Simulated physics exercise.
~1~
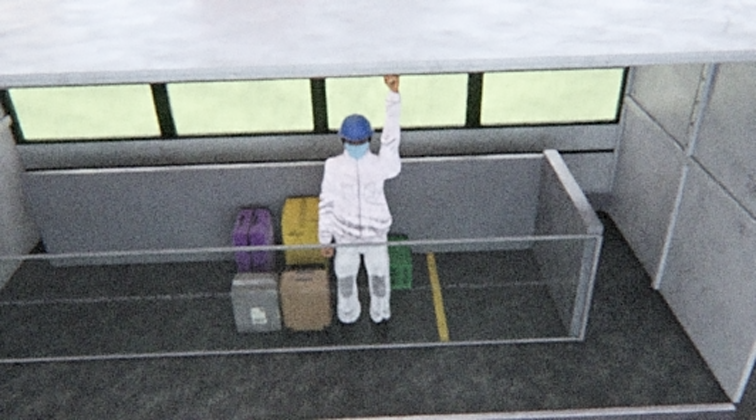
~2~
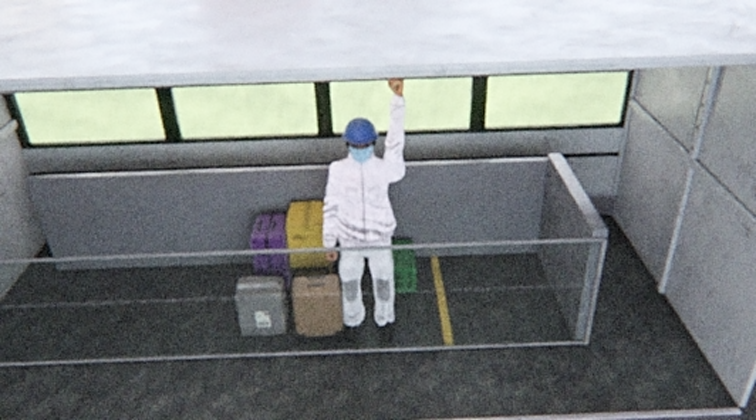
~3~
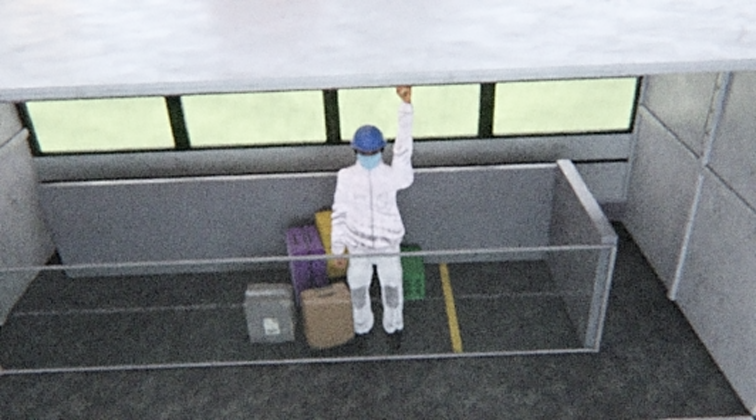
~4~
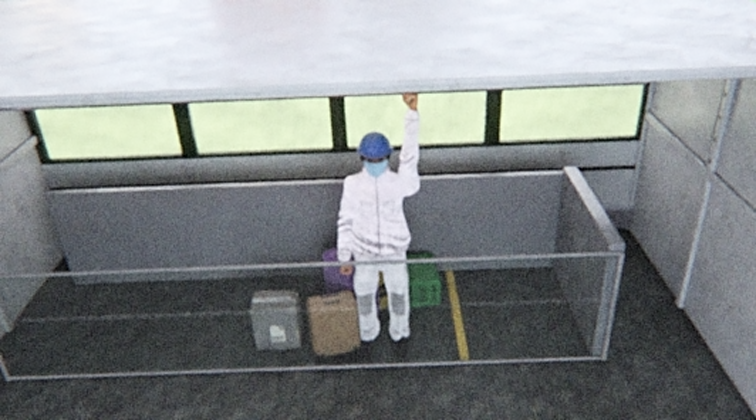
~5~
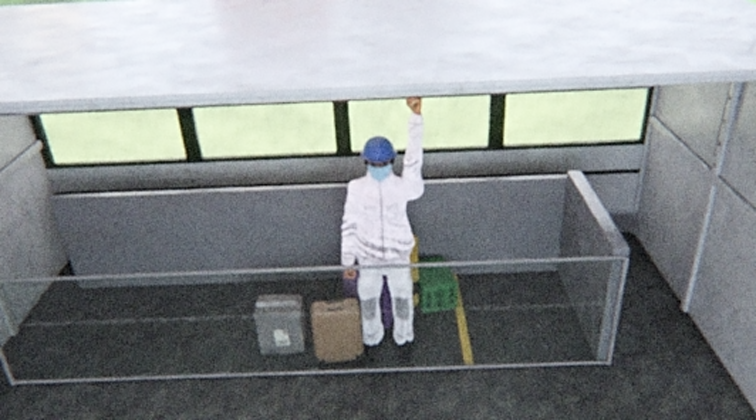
A purple case stands upright beside a yellow bag in a bus standing bay, seen from above through a clear front panel, with a grey case and a brown case before them. A passenger in white, with a blue helmet and face mask, grips the rail overhead and stays put, a green crate behind to the right. The purple case rolls right first, then the yellow bag follows, both slipping behind the passenger, while the brown case shifts slightly. The crate then slides a little right, and everything finishes short of the yellow line, the cases upright.
